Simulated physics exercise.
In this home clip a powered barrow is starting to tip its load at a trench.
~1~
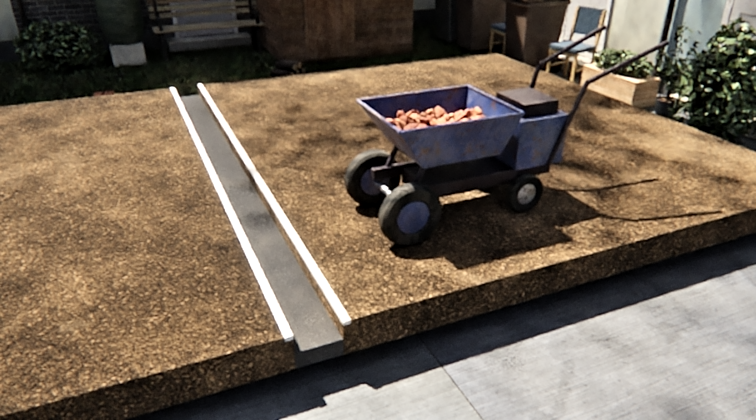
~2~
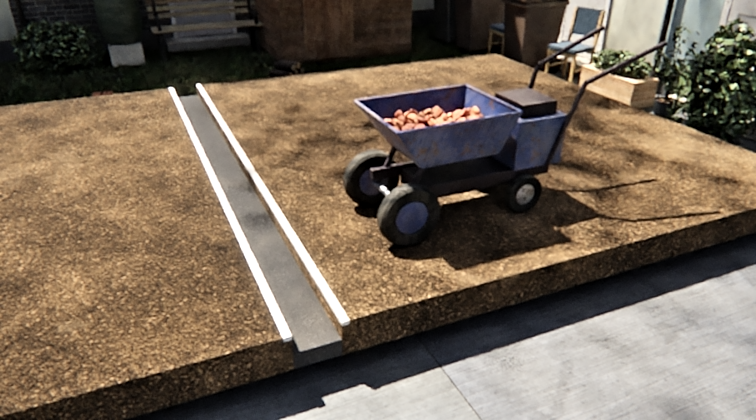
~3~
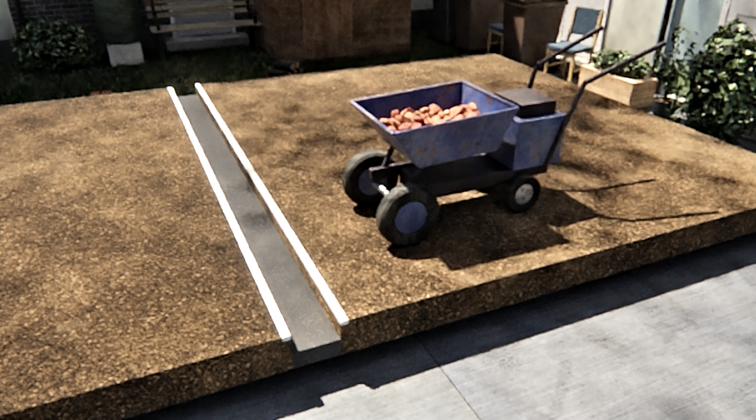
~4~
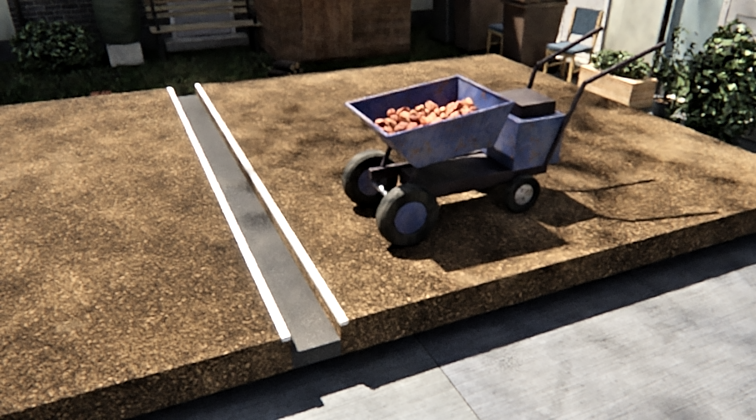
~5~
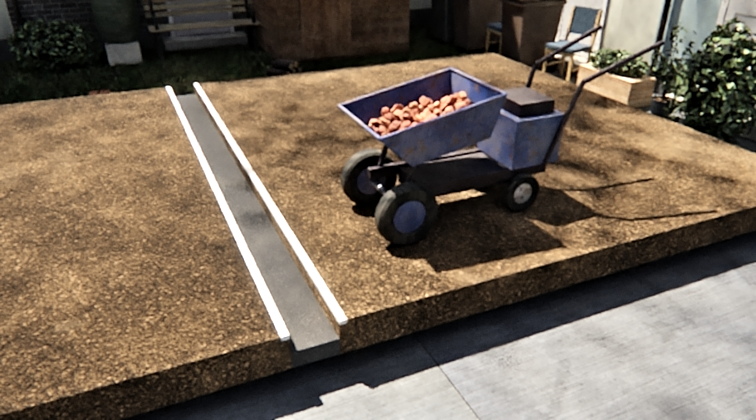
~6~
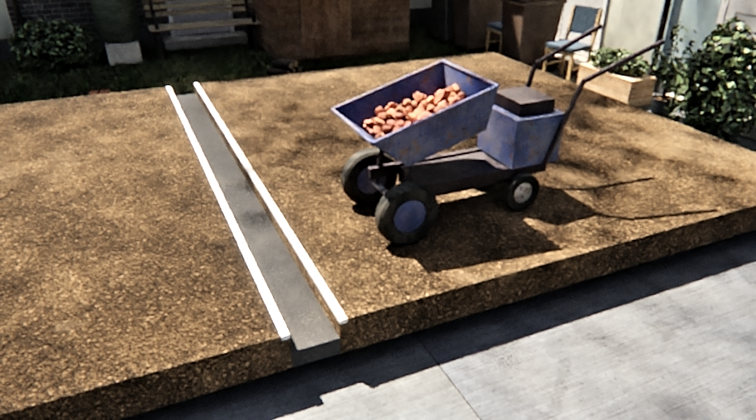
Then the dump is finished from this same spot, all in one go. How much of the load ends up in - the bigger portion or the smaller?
Most of the load finds the trench.
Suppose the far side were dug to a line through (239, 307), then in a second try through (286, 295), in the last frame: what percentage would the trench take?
The share would be 100 % first and 60 % second.
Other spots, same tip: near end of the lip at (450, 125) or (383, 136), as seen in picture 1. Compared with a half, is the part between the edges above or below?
The first try ends with the lesser portion between the edges, the second with the greater portion.
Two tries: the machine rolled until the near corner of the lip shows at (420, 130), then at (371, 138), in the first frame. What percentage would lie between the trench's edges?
About 70 %, then 50 %.
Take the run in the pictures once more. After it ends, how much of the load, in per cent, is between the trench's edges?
I'd put that share at some 85 per cent.
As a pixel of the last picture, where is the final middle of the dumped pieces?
Resting centre, last picture - approx. (271, 248).
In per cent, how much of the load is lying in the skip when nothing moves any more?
Estimate: 0 %, roughly.
Shortly afterwards, skip tipped steeply; the whole lot in the skip.
Next, skip tipped right over; the bulk in the skip; a little short of the trench; a little in or heaped over the trench; only a few falling.
Some moments later, skip tipped right over; a little short of the trench; the bulk in or heaped over the trench; a little beyond it.
In the end, skip tipped right over; a little short of the trench; the bulk in or heaped over the trench; a little beyond it.
